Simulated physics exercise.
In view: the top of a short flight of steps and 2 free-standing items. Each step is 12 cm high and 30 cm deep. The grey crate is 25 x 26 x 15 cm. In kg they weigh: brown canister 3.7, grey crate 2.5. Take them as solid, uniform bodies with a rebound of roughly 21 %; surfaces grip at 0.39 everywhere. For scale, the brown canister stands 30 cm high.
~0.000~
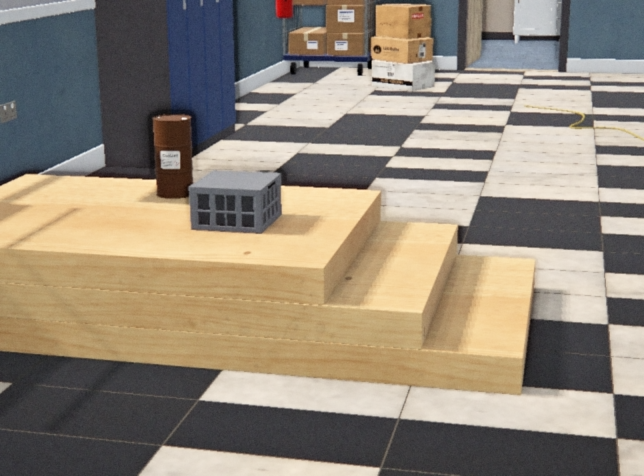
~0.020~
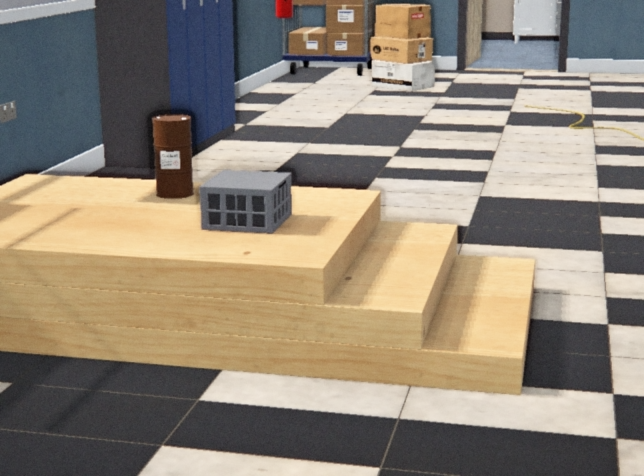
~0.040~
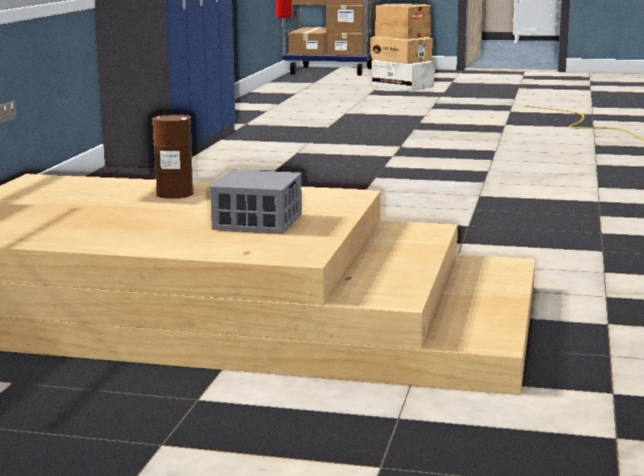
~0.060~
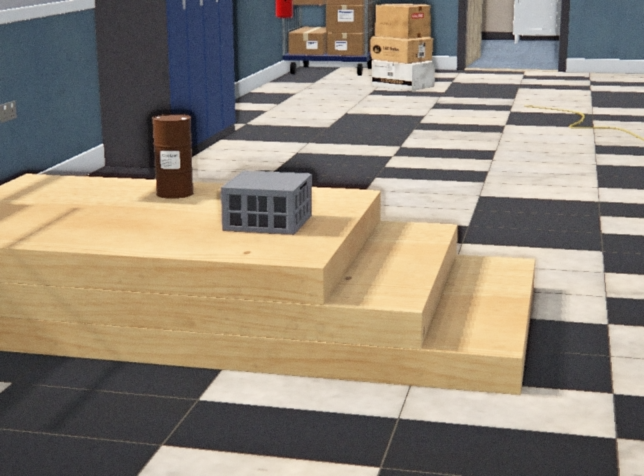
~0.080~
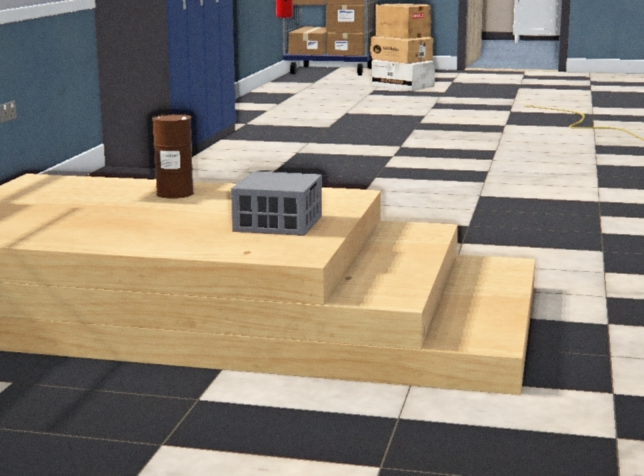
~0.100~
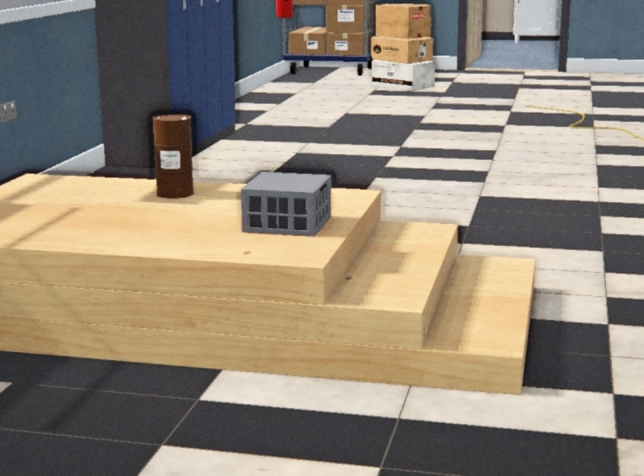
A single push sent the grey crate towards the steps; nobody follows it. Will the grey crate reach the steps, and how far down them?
The crate comes to rest partway down.
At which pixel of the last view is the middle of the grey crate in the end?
Around (390, 227).
After 0.20 s, 9 cm of landing left; grey crate near (328, 206).
After 0.30 s, 2 cm past the top edge and 0 cm lower; grey crate near (358, 207).
After 0.50 s, 14 cm past the top edge and 6 cm lower; grey crate near (395, 226).
In the end (1.1 s), 13 cm past the top edge and 7 cm lower; brown canister under 12 cm from the start. At the end, from the last picture's camera, grey crate near (390, 227).
